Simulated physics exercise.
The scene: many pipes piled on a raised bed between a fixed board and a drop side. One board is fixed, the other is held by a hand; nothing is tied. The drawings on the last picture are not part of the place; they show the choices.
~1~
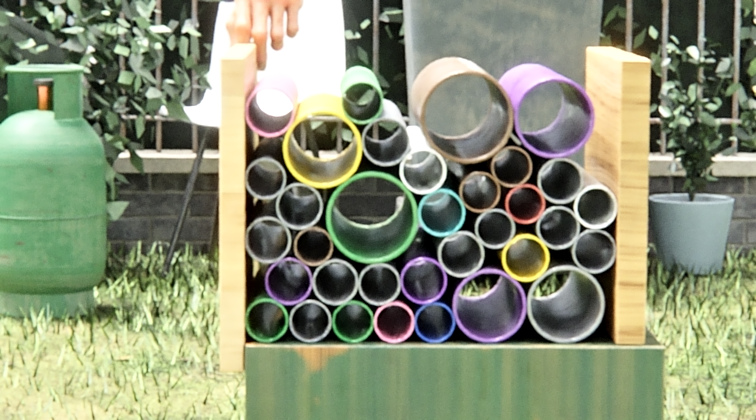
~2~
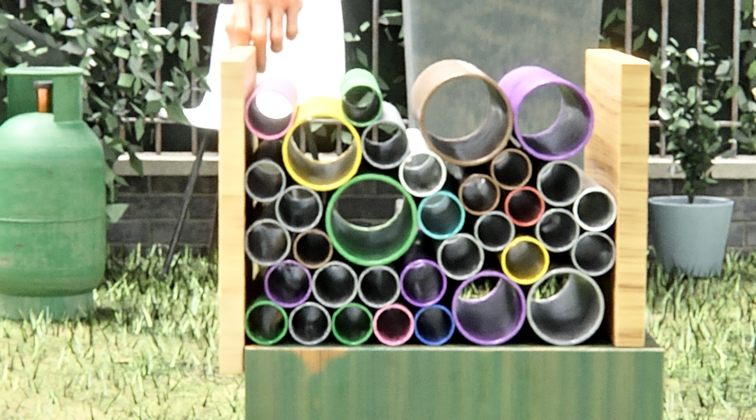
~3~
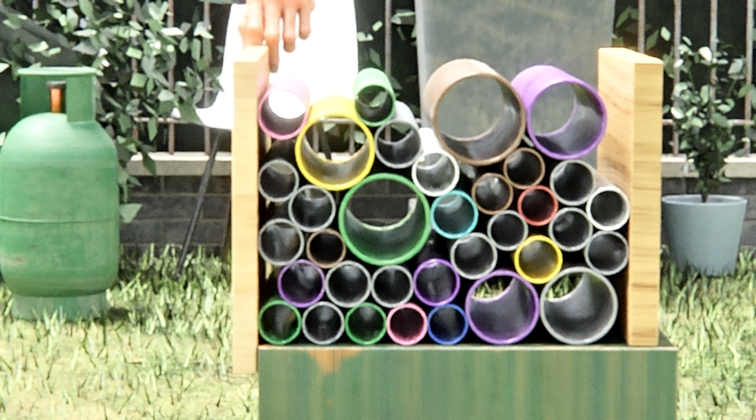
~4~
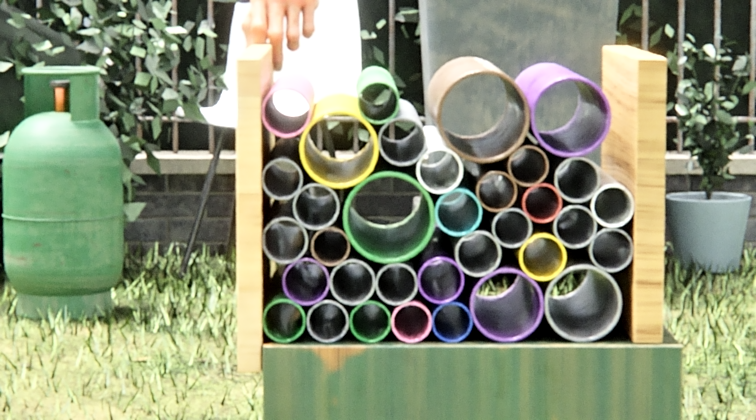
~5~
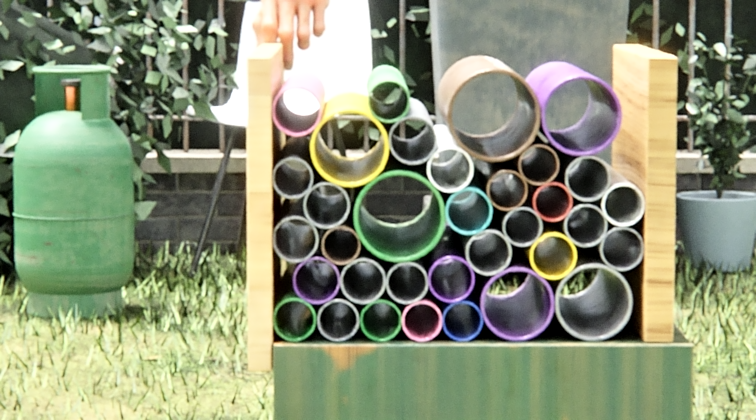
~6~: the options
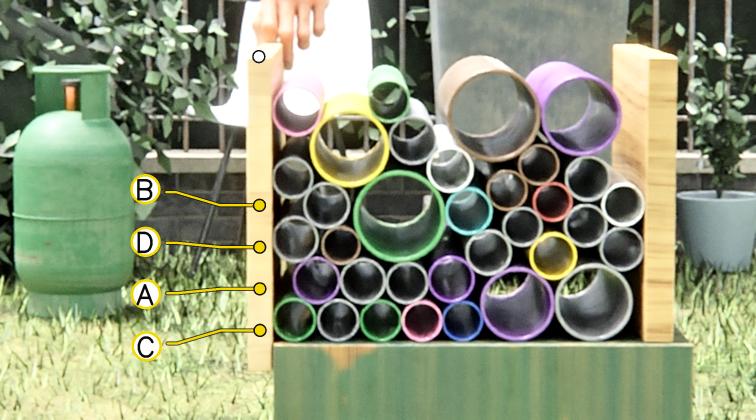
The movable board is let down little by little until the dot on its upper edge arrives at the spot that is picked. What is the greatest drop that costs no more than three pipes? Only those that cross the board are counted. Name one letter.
Down to D.
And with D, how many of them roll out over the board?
It comes to two.
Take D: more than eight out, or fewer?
Fewer than eight.
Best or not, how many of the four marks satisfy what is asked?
Two of the four.
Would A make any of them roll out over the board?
Yes, at A.
On the marked copy, A at (260, 289); B at (259, 206); C at (260, 331); D at (259, 247); the white dot at (259, 56).
Taking D. A third of the way, top of the board (272, 141).
Two thirds of the way, top of the board (272, 238).
When it is over, top of the board (272, 246), two out over the board.
As for the rest, A more than three out over the board; B one out over the board; C more than three out over the board.
